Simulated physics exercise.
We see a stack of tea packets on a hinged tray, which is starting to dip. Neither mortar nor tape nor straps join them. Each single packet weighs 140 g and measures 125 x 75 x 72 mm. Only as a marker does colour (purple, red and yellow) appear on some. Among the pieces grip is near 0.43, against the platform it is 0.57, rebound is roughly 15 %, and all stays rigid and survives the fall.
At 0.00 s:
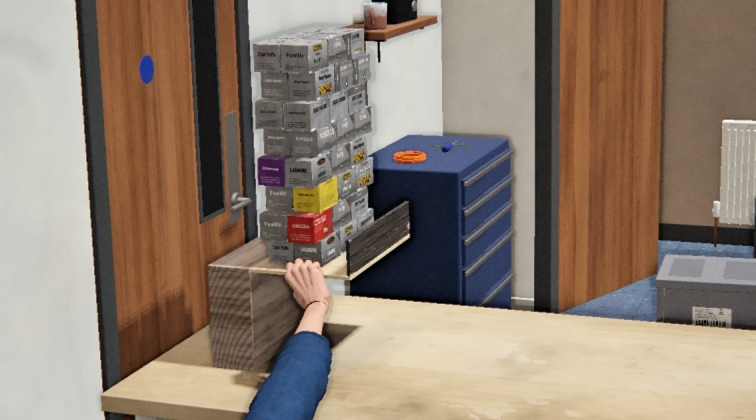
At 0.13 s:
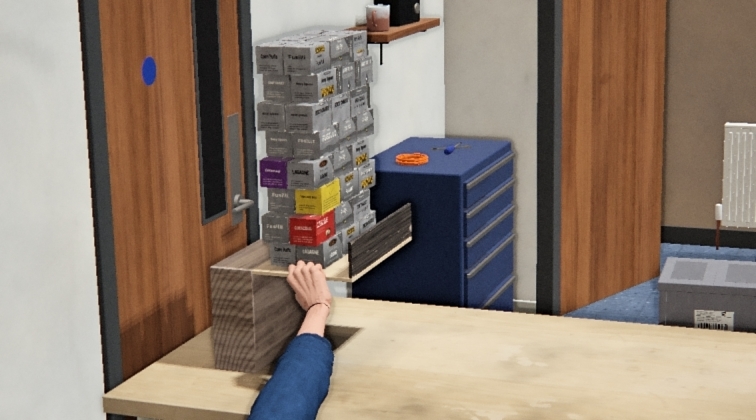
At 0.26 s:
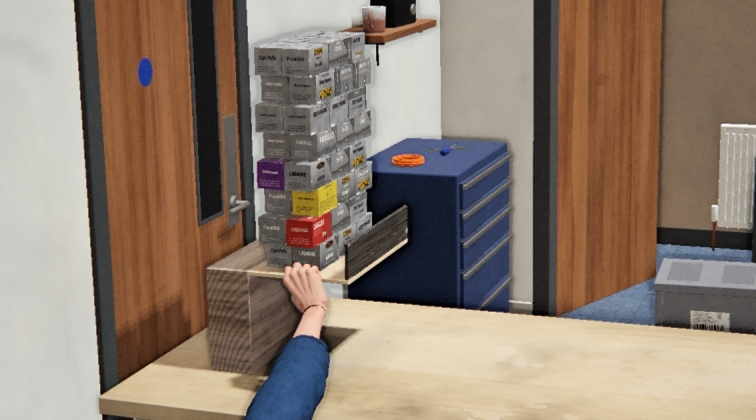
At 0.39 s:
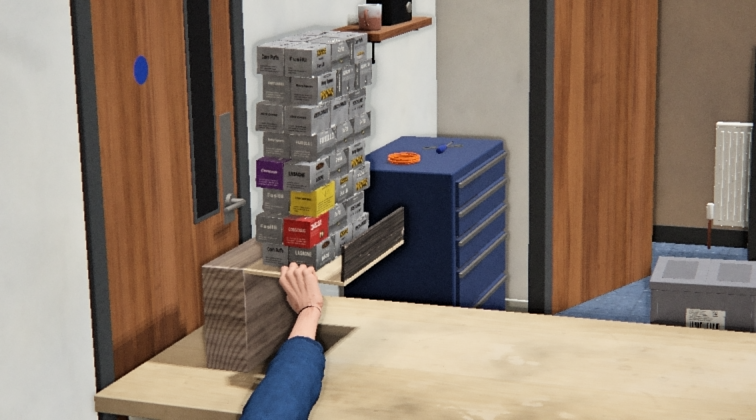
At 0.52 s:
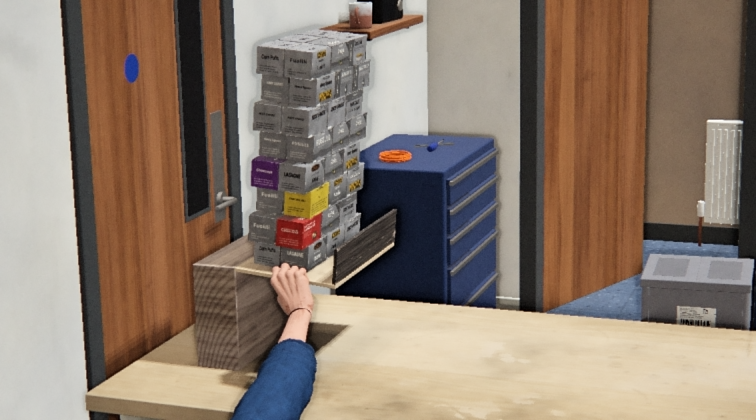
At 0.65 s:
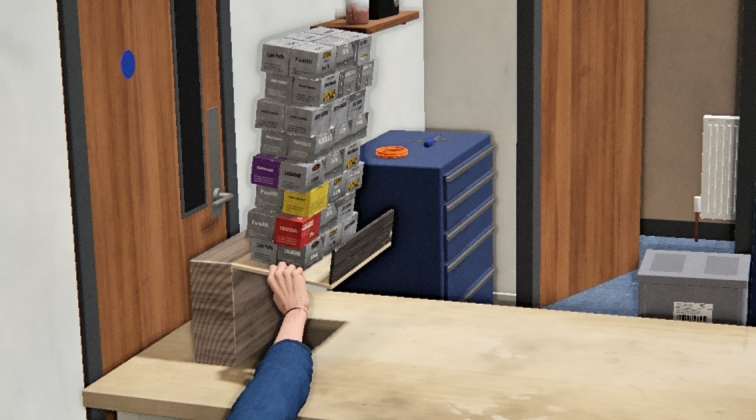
Stacked grey packets, with purple, yellow and red ones among them, tilting slightly on a tray as a hand grips its edge.
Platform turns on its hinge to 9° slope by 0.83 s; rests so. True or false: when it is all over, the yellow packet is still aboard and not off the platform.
False.
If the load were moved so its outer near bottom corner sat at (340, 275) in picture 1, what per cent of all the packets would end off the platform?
The share would be 70 %.
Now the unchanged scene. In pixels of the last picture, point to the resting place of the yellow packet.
Look near (407, 356) in the last frame.
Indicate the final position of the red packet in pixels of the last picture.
Last frame, centre at roughly (328, 238).
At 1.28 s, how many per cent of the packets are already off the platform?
50 %.
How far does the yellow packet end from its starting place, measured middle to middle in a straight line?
It ends some 51 cm from where it began.
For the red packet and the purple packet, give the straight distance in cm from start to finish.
Red 10, purple 68.
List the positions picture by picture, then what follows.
In the first picture (each place is the centre of the face we see best; leans and shifts are taken against what carries them), platform's outer corner (349, 278) slope 0°; yellow packet (306, 199); red packet (301, 230); purple packet (271, 173); all in place.
In the second picture, platform's outer corner (351, 281) slope 0°; yellow packet (308, 201).
In the third picture, platform's outer corner (347, 283) slope 1°; yellow packet (305, 203).
In the fourth picture, platform's outer corner (343, 284) slope 3°; yellow packet (303, 203).
In the fifth picture, platform's outer corner (334, 287) slope 5°; yellow packet (297, 203).
In the sixth picture, platform's outer corner (330, 287) slope 7°; yellow packet (296, 202); purple packet (265, 173); red packet (288, 233); all in place.
By 1.04 s, slope 9°; none of the 48 packets off the platform, 47 disturbed; yellow packet tilted 11°; red packet tilted 11°.
By 1.28 s, slope 9°; 24 of the 48 packets off the platform; yellow packet tilted 41°, 22 mm lower; purple packet tilted 41°, 34 mm lower.
By 1.64 s, slope 9°; 33 of the 48 packets off the platform; yellow packet on its side; purple packet on its side.
When it is over (2.2 s), slope 9°; 33 of the 48 packets off the platform; yellow packet on its side; purple packet on its side; red packet tilted 38°. In pixels of the last frame, middles, yellow packet near (407, 356), purple packet near (382, 392).
